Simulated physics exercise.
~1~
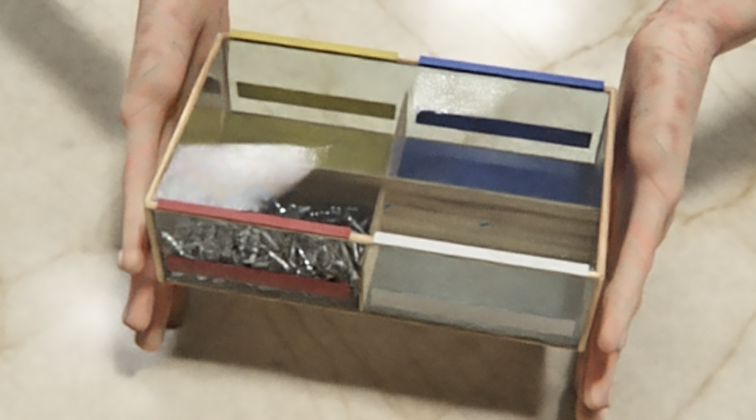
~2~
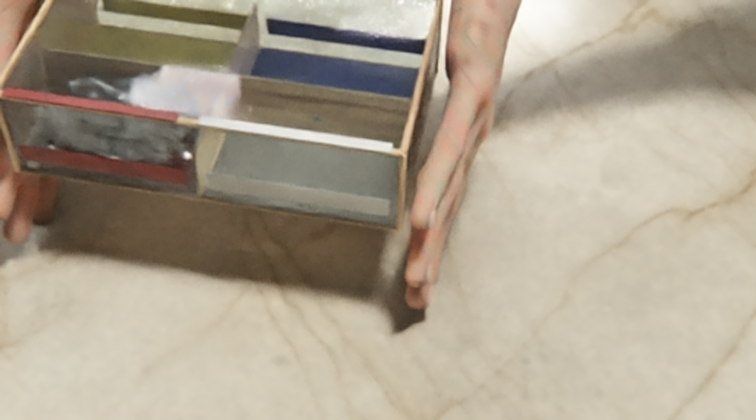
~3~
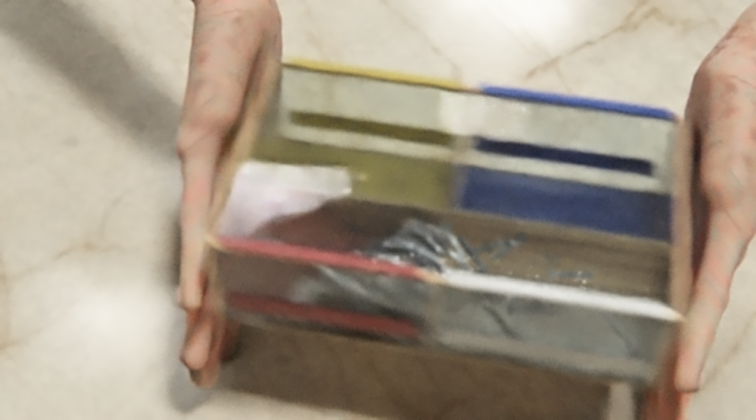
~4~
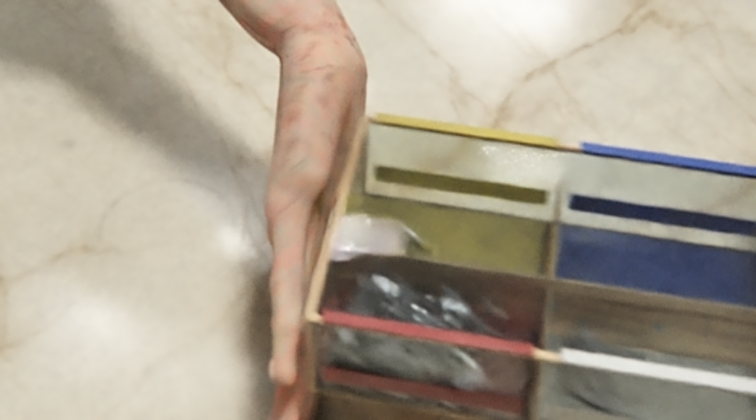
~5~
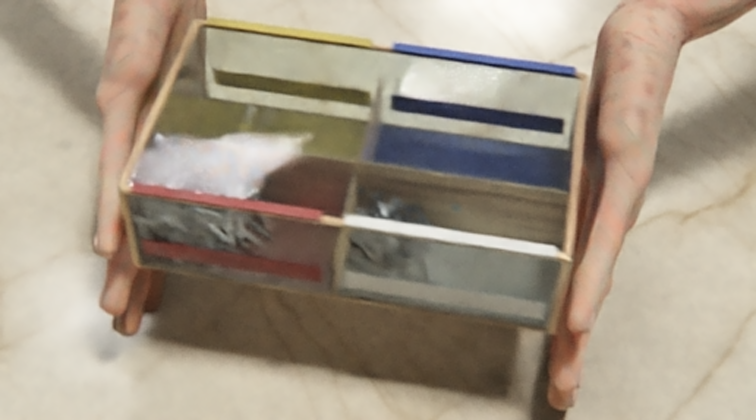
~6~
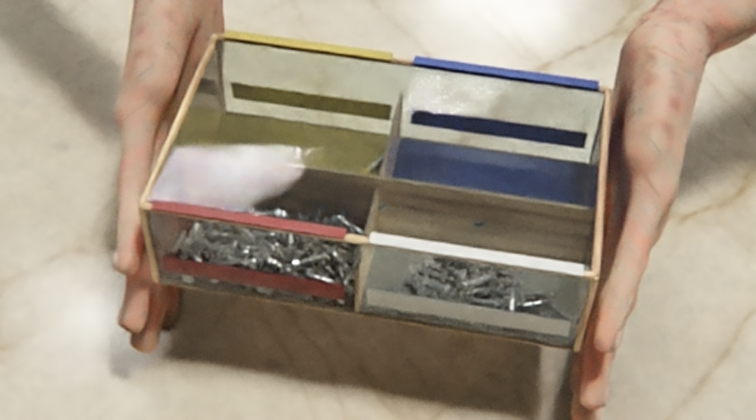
A clear-lidded box of small steel screws, held between two hands over a marble surface, was shaken back and forth with widening swings, and some screws spilled from the red section into the white one, where they settled, though most stayed in red.
